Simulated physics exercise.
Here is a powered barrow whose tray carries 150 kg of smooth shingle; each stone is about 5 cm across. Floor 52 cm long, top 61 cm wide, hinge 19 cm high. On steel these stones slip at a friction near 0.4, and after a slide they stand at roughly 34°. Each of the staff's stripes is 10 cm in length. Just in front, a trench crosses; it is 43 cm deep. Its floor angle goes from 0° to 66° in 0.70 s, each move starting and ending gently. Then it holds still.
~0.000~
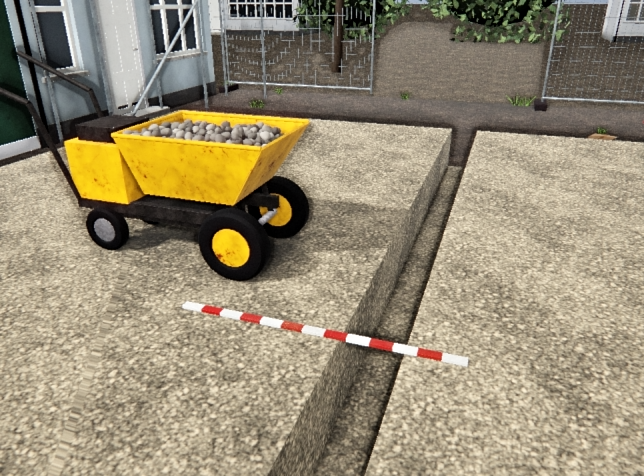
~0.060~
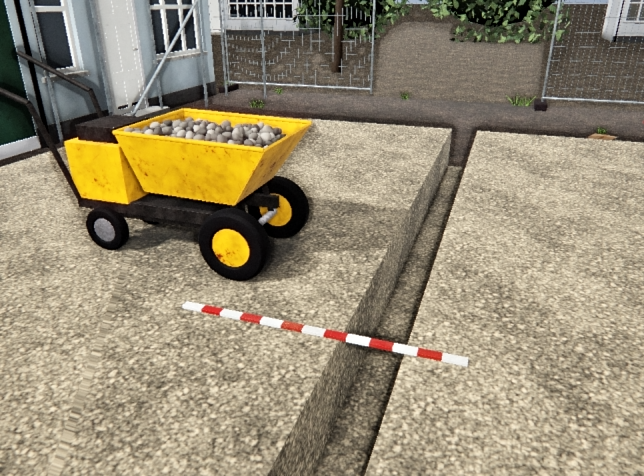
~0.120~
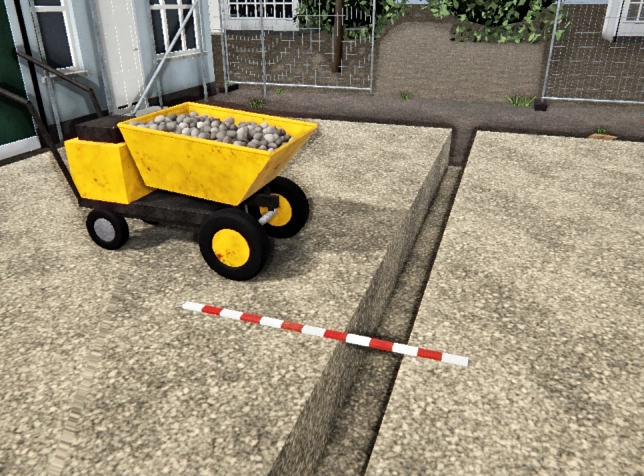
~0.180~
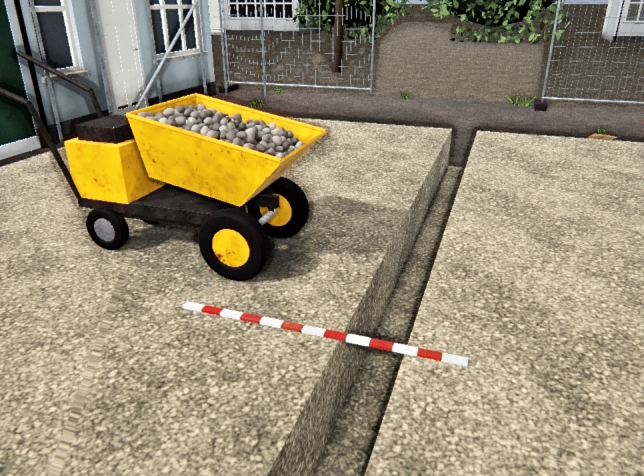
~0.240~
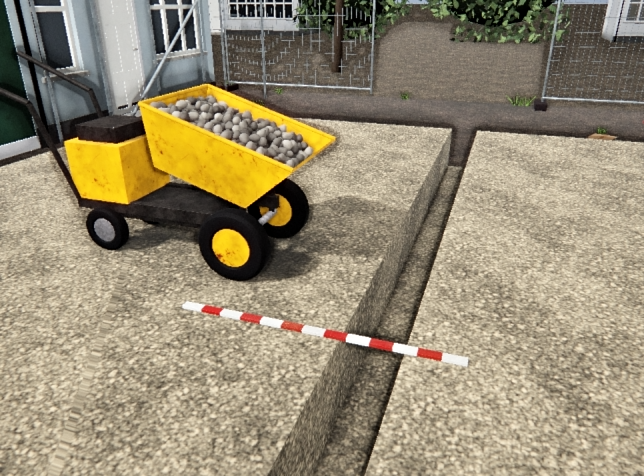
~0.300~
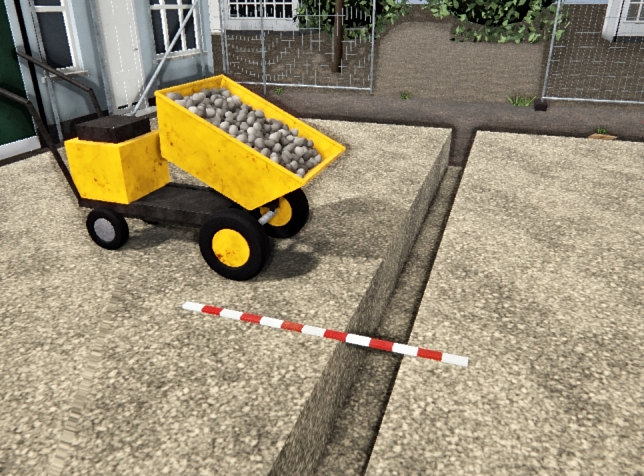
A yellow wheeled barrow stood still beside a narrow trench while its tray, heaped with grey stones, slowly tilted, the back rising and the stones shifting down toward the lip on the right.
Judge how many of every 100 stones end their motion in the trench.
I would put it near 80 out of 100.
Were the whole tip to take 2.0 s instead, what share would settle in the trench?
Then about 90 per cent.
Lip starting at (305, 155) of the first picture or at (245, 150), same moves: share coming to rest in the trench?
About 50 and 70 per cent.
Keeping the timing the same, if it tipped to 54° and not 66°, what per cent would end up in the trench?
In that case near 45 per cent.
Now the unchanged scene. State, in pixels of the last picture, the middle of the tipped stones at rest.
I'd point to around (399, 329).
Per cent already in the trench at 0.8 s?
20 per cent, give or take.
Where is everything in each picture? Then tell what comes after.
In the first picture, the tray is at 0°, its lip at (261, 149); the top of the load is at (202, 127).
In the second picture, the tray is at 1°, its lip at (264, 150); the top of the load is at (203, 126); the stones move at 0.3 m/s on average.
In the third picture, the tray is at 5°, its lip at (271, 154); the top of the load is at (196, 121); the stones move at 0.6 m/s on average.
In the fourth picture, lip at (281, 161), floor tilted 11°, highest stones at (193, 112); the stones move at 0.9 m/s on average.
In the fifth picture, the tray is at 18°, its lip at (293, 171); the top of the load is at (199, 103); the stones move at 1.1 m/s on average.
In the sixth picture, lip at (305, 183), floor tilted 26°, highest stones at (213, 94); the stones move at 1.2 m/s on average.
After 0.5 s the floor is at 55°; 100 % in the tray; the foremost stones are at (333, 215).
After 0.8 s the floor is at 66°; 75 % in the tray, 4 % short of the trench, 21 % in the trench; the foremost stones are at (423, 296).
After 1.1 s the floor is at 66°; 35 % in the tray, 3 % short of the trench, 52 % in the trench, 11 % past the trench; the foremost stones are at (555, 305).
After 3.1 s the floor is at 66°; 2 % in the tray, 7 % short of the trench, 80 % in the trench, 11 % past the trench; the foremost stones are past the picture's edge.
